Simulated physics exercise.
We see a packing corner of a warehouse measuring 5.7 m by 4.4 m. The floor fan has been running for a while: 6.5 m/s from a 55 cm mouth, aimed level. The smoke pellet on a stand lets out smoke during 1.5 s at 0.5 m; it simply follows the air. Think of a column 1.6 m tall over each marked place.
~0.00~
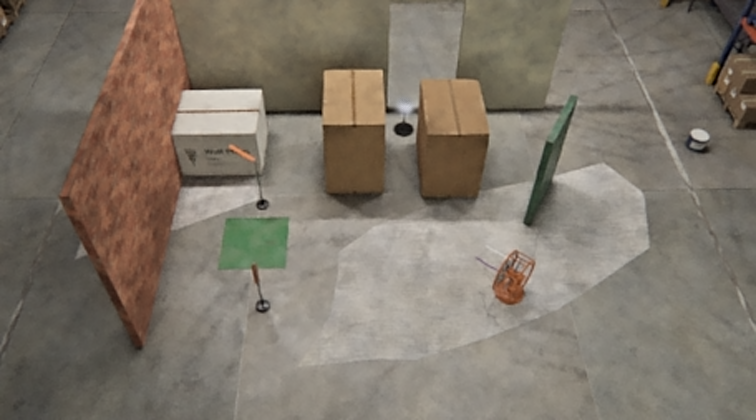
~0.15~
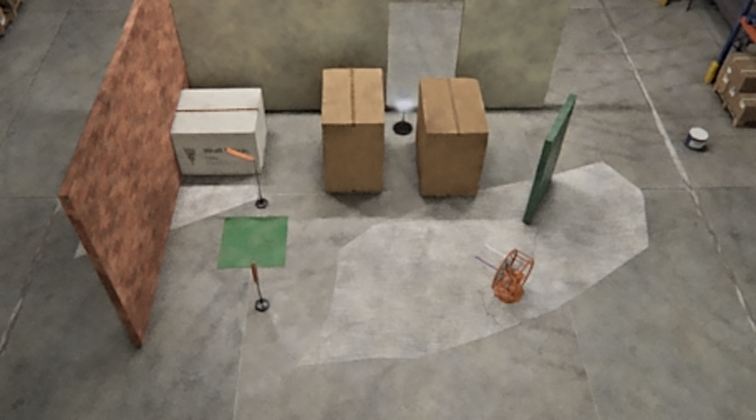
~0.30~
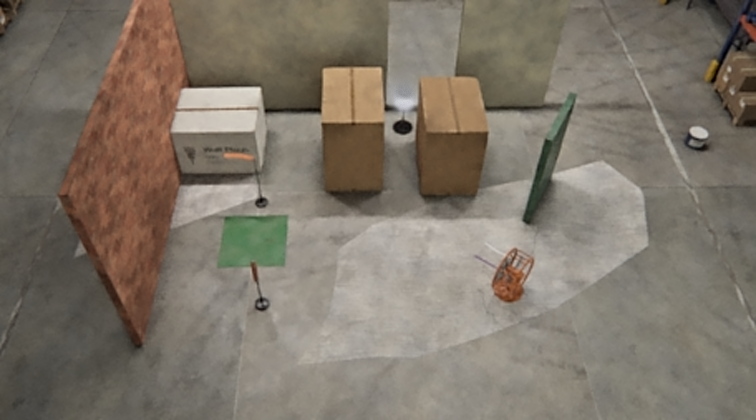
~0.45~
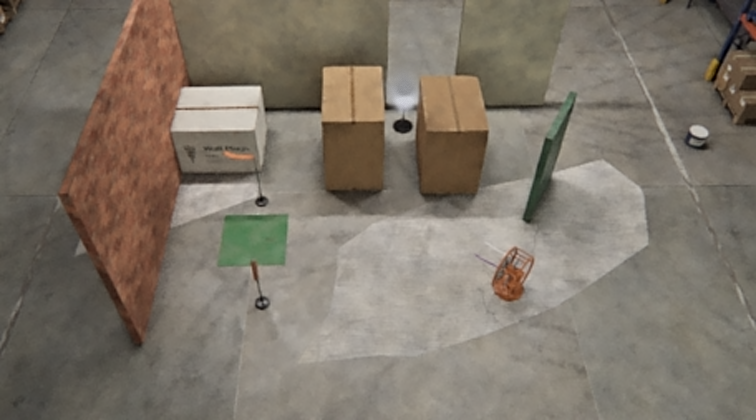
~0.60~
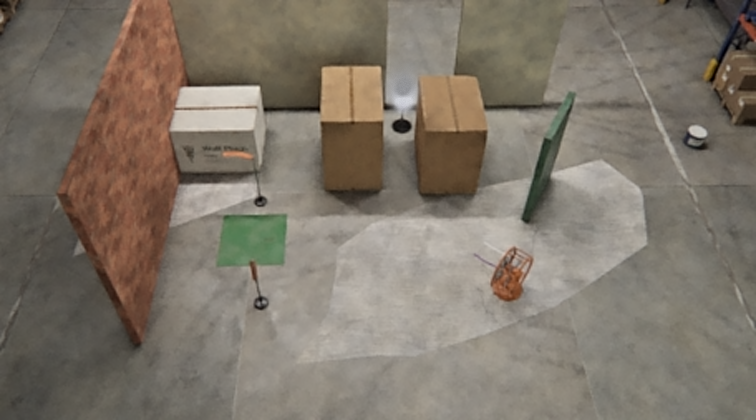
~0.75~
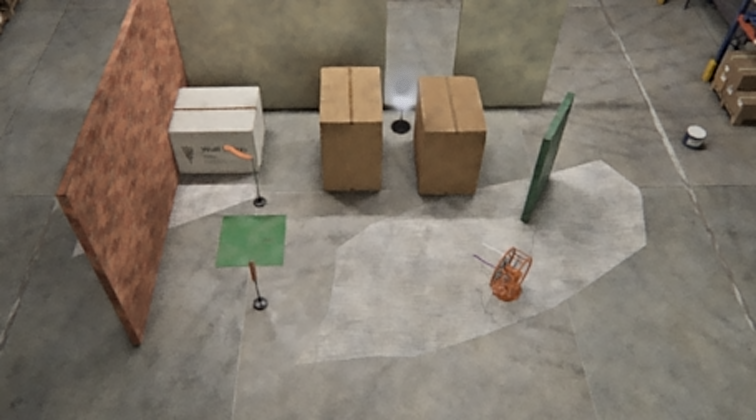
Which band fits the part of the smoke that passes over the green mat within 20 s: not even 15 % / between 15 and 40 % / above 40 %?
Over the green mat: Less than 15 %.
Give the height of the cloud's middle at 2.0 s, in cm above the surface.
Roughly 70 cm up.
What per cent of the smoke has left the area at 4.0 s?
Near 60 %.
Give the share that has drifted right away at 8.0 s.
Near 70 %.
By 2.0 s, 0 % has passed over the green mat; 12 % has left the area, and the middle of the rest is near (417, 65).
By 4.0 s, 0 % has passed over the green mat; 58 % has left the area, and the middle of the rest is near (457, 23).
By 8.0 s, 0 % has passed over the green mat; 72 % has left the area, and the middle of the rest is near (528, 19).
By 20.0 s, 0 % has passed over the green mat; 96 % has left the area.
